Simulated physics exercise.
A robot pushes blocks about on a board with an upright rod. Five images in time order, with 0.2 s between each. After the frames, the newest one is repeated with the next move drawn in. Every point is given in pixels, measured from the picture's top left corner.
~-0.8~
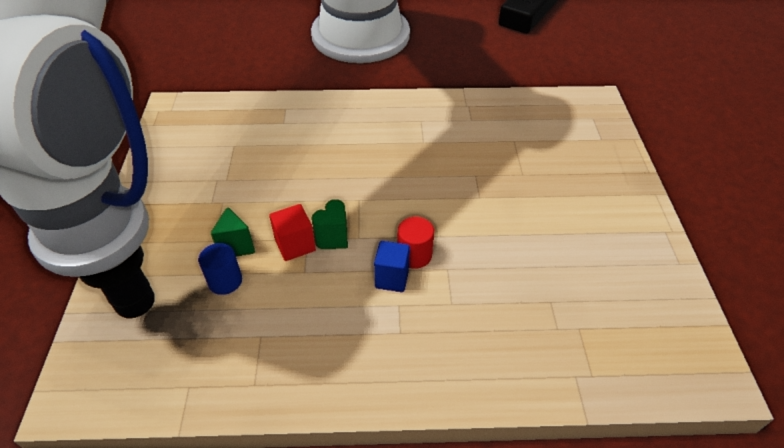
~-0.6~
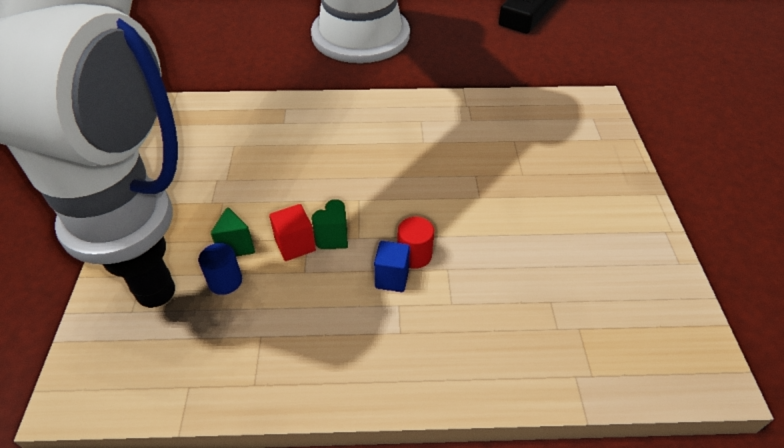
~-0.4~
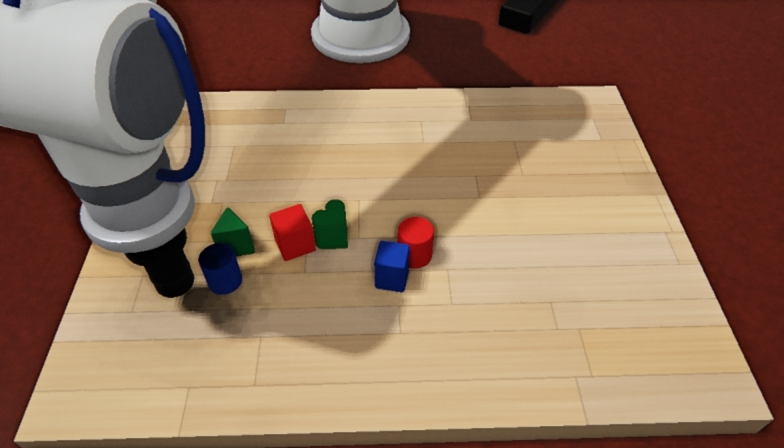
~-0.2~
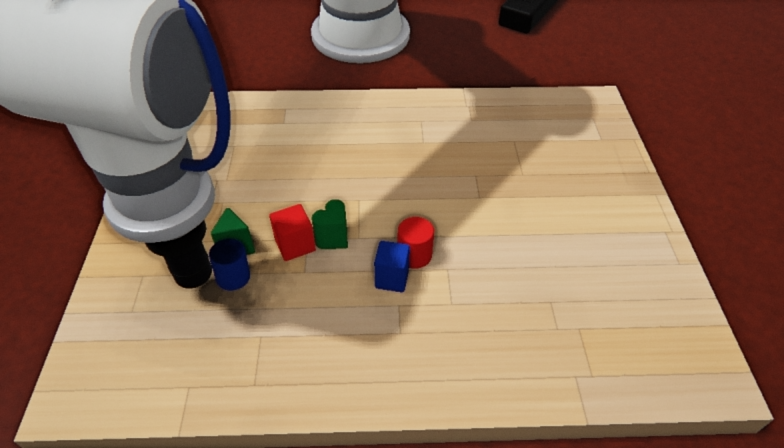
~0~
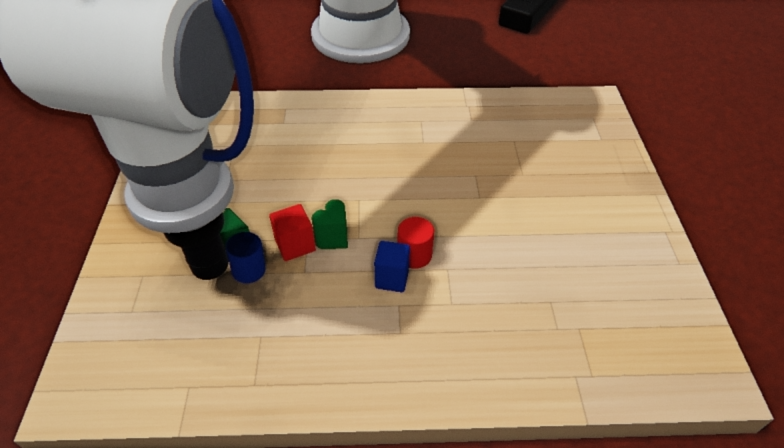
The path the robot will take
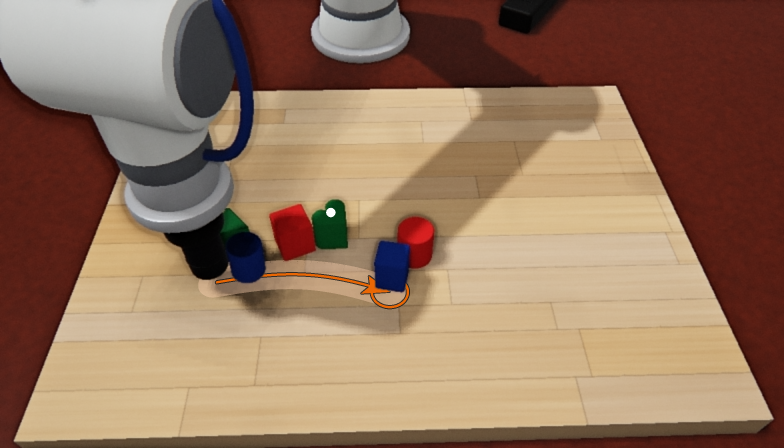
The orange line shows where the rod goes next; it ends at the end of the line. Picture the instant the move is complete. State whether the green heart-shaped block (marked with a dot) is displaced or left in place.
From what I can tell, it won't keep its place.
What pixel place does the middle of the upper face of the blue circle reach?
It will end up at (356, 228).
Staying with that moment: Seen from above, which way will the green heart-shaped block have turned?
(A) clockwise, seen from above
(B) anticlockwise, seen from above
Option A.
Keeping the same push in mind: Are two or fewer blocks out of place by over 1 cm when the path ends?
Final answer: No.
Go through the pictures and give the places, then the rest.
Tip of the rod (136, 303), middles of tops, blue circle (216, 256), red square block (290, 219), green heart-shaped block (331, 213), blue square block (392, 253), in the first picture.
Rod (156, 293), nothing pushed, in the second picture.
Rod (176, 283), nothing pushed, in the third picture.
Rod (194, 274), blue circle (226, 251), in the fourth picture.
Rod (210, 266), blue circle (242, 244), red square block (290, 219), green heart-shaped block (331, 213), blue square block (392, 253), in the fifth picture.
The line goes from (217, 282) through (276, 275) and (334, 278) to (390, 292); the dot is on the green heart-shaped block.
One third of the way, rod (273, 258); blue circle (303, 234); red square block (314, 208), turned 60° anticlockwise; green heart-shaped block (353, 198), turned 45° clockwise.
Two thirds of the way, rod (333, 262); blue circle (349, 228); red square block (317, 206), turned 70° anticlockwise; green heart-shaped block (353, 197), turned 50° clockwise.
At the end, rod (390, 276); blue circle (356, 228); red square block (317, 206), turned 70° anticlockwise; green heart-shaped block (353, 197), turned 50° clockwise; blue square block (422, 257), turned 35° anticlockwise.
